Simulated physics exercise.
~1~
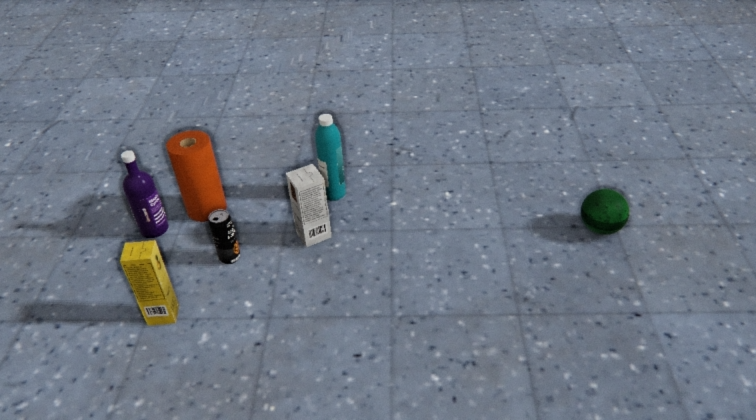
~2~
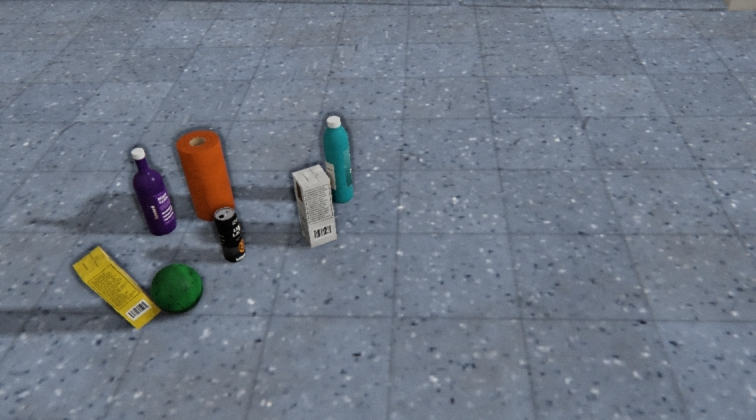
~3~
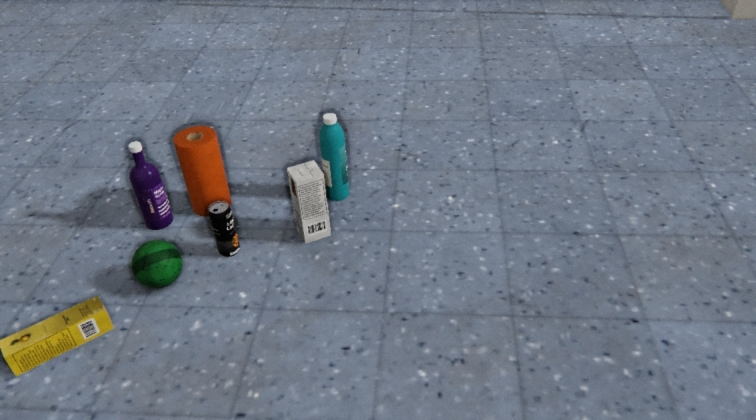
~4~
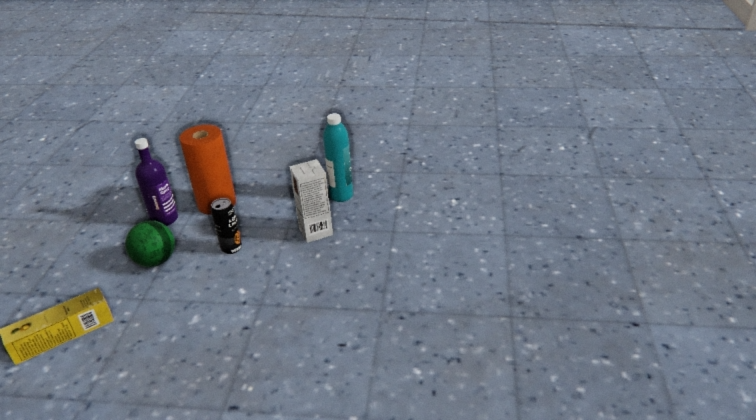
We see a green ball roll left across a tiled floor toward a group of bottles, cartons, a can and an orange roll. It knocks over the yellow carton, which ends lying at the lower left, while the ball rests near the purple bottle and the others stay standing.
